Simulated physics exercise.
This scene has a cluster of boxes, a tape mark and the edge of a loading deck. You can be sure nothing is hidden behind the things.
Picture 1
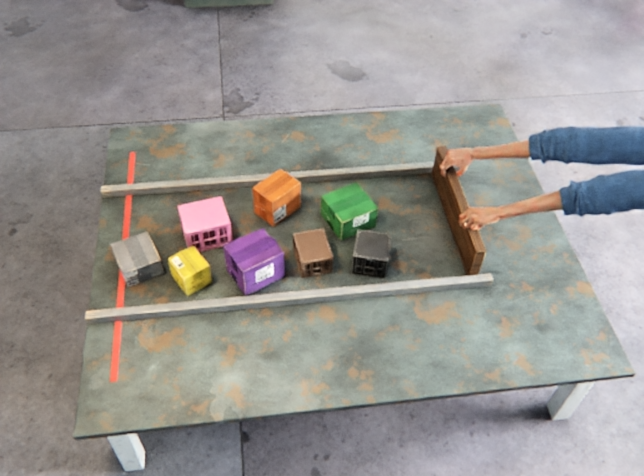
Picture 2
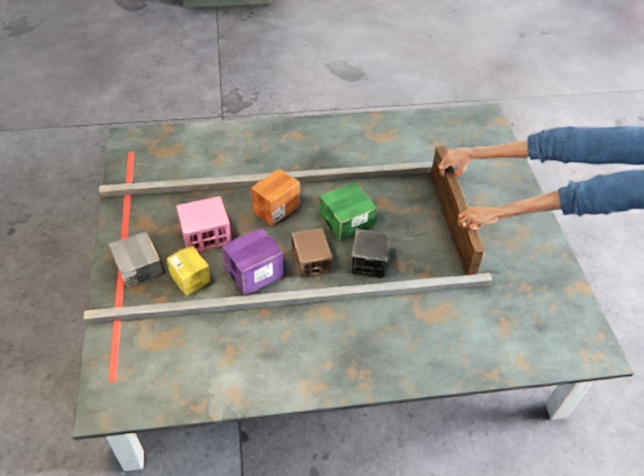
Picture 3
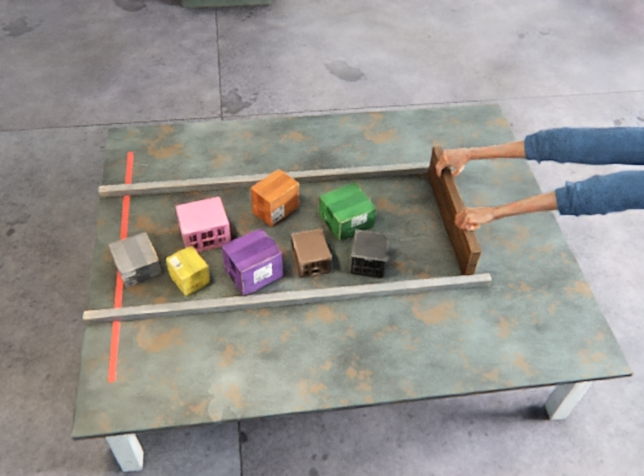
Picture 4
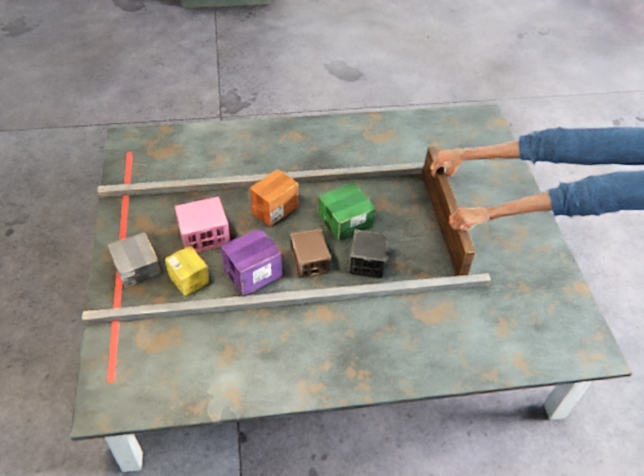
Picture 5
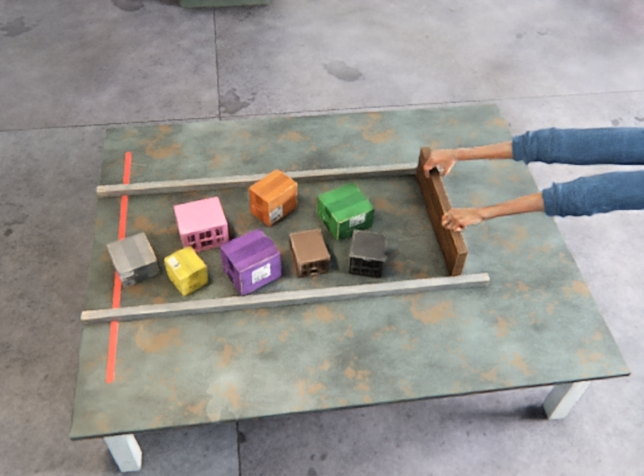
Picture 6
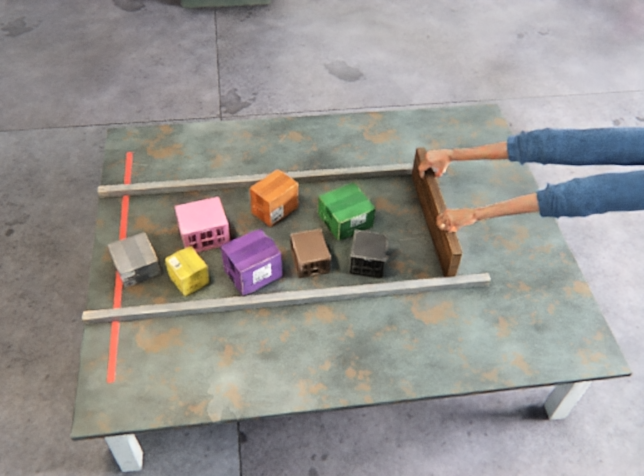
A wooden plank, gripped by two hands reaching in from the right, starts at the right end of two pale rails on a green table. The hands slide it a short way left toward the green and black boxes, leaving a gap, while the colourful boxes stay still.
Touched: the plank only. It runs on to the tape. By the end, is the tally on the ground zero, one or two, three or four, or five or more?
When it halts, more than four of them have come off.
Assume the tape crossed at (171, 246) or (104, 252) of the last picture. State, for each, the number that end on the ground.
In that order 3 and 8.
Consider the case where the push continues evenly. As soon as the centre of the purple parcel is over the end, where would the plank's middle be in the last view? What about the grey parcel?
The middle is at (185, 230) when it's the purple parcel, and at (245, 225) when it's the grey parcel.
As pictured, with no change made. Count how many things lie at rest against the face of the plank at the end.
2 end up touching it.
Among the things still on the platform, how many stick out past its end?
The answer comes to 2.
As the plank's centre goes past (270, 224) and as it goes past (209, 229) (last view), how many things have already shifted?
At that stage 8; at the next, 8.
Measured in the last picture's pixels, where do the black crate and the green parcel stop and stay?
The black crate at (98, 282), the green parcel at (96, 222).
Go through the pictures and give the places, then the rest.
The first picture shows grey parcel (137, 259); yellow parcel (190, 271); pink crate (205, 225); plank (456, 209); tape (124, 250).
The second picture shows yellow parcel (189, 271); green parcel (348, 211).
The third picture shows pink crate (204, 225); black crate (370, 254).
The fourth picture shows grey parcel (135, 259); purple parcel (252, 262).
The fifth picture shows yellow parcel (187, 271); plank (440, 210).
The sixth picture shows grey parcel (135, 260); yellow parcel (188, 271); pink crate (203, 225); plank (435, 211); tape (121, 251).
Soon after, none off yet; grey parcel at rest near (135, 260); yellow parcel at rest near (188, 271); pink crate at rest near (203, 225).
After that, none off yet; grey parcel tilting a little near (80, 259); yellow parcel displaced well along near (100, 282); pink crate displaced about its own width near (159, 235).
In the end, the number that fall off is five or more; gone, brown crate, orange box, purple parcel, pink crate, yellow parcel and grey parcel.
